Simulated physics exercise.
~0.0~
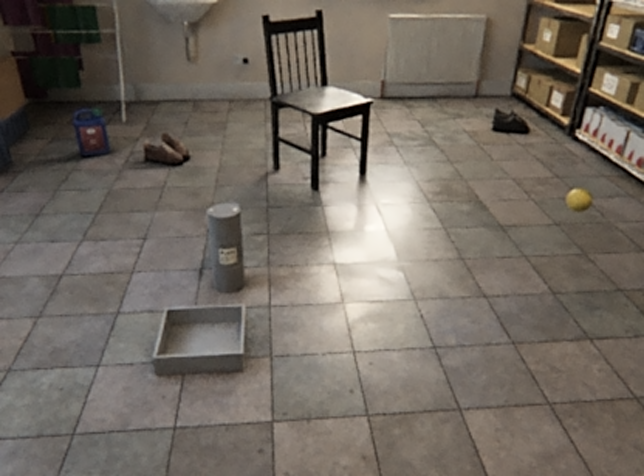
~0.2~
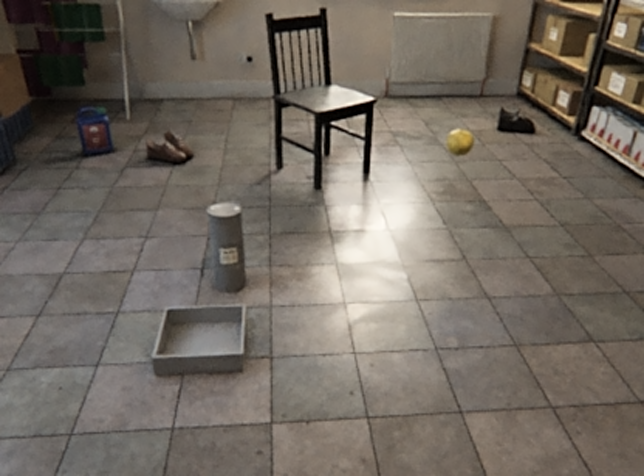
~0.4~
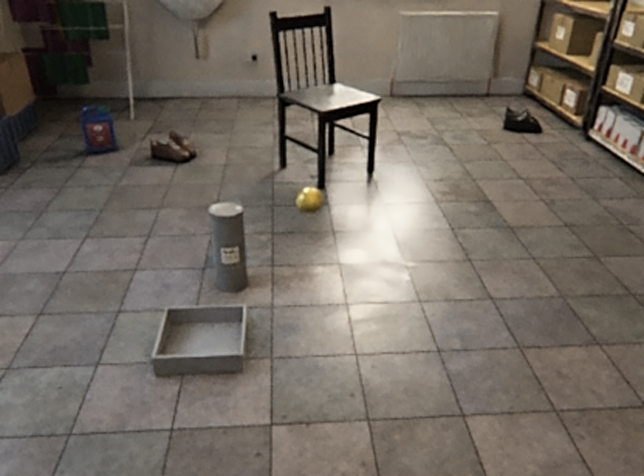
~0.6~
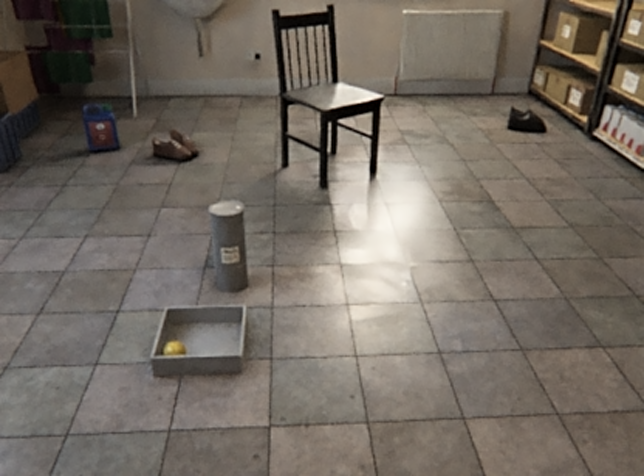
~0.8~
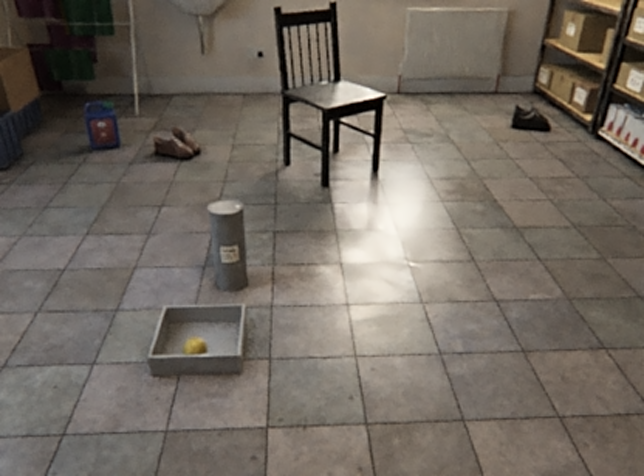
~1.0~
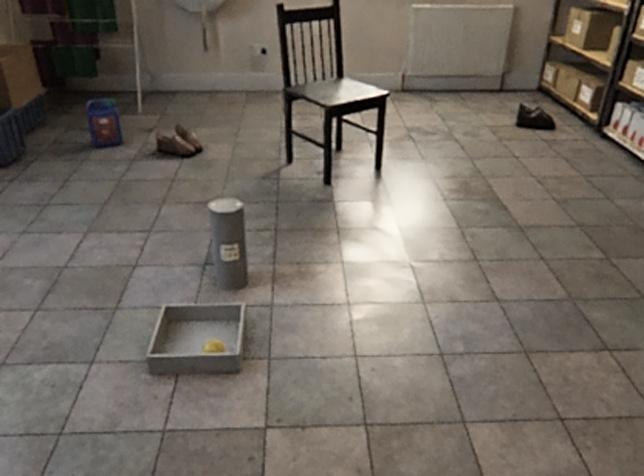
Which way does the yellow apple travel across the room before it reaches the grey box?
It travels to the left, going from the right side of the room over to the box.
